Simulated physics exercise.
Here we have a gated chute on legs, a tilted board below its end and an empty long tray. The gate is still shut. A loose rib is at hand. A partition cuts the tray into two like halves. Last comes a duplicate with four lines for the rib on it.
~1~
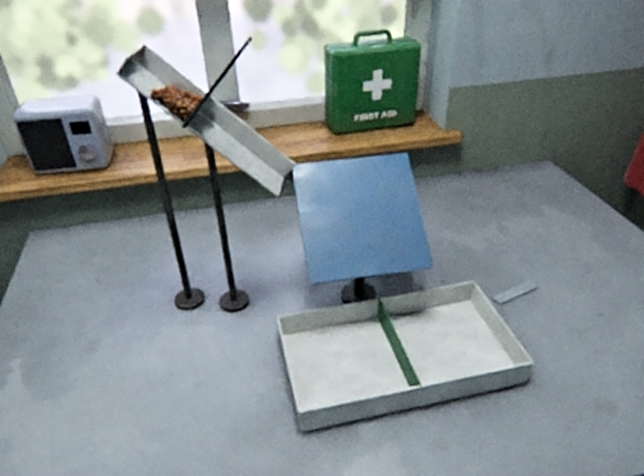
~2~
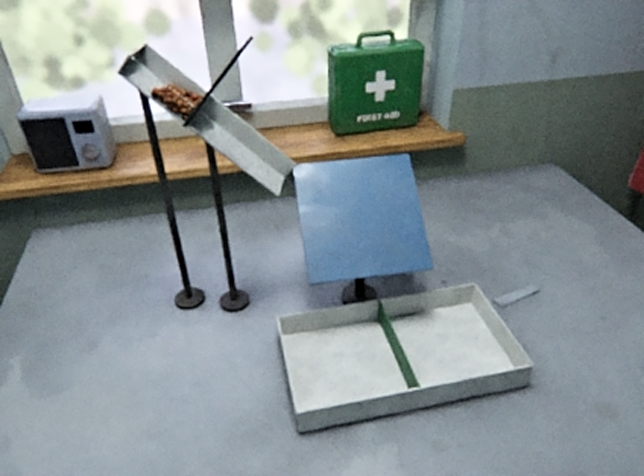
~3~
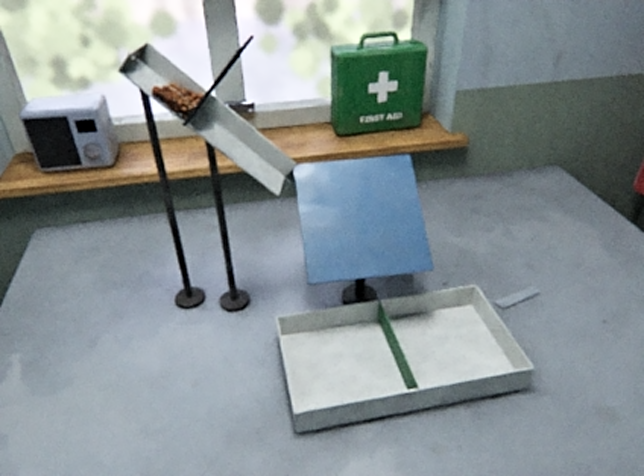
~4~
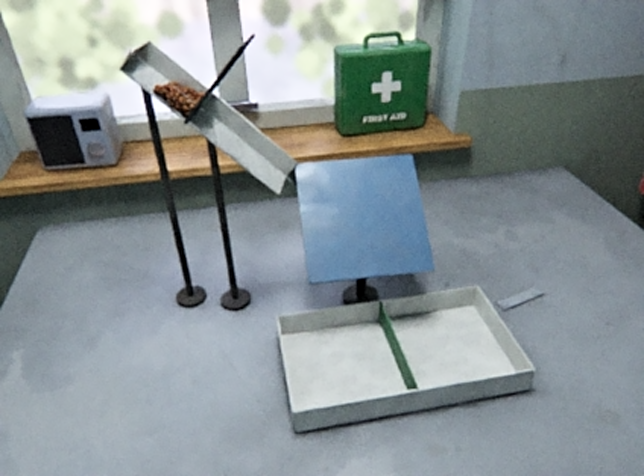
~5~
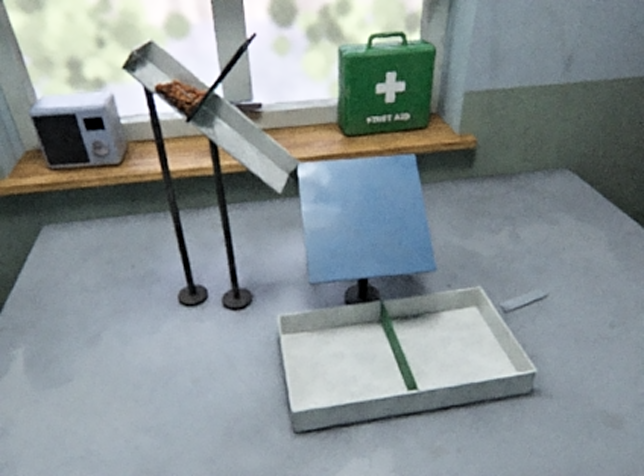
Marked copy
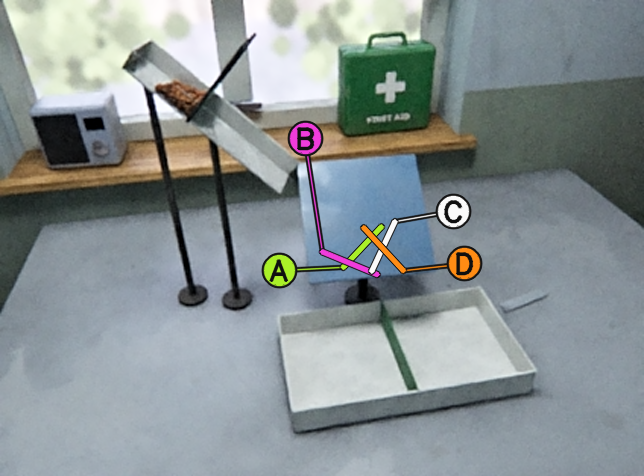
A grey table holds a loaded chute, tilted blue board and divided tray, all staying still.
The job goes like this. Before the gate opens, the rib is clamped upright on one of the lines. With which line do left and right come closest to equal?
Best: D.
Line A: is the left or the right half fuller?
The left half.
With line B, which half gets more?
More lands on the right.
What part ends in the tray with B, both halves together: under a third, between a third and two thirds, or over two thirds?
Over two thirds.
On the marked copy, line A from (381, 226) to (343, 267); line B from (322, 251) to (377, 274); line C from (394, 221) to (371, 271); line D from (363, 227) to (403, 270).
With A, of what is caught, almost all in the left half, just a few in the right.
With B, of what is caught, not one piece in the left half, every piece in the right.
With C, of what is caught, almost all in the left half, about a tenth in the right.
With D, of what is caught, roughly half in the left half, roughly half in the right.
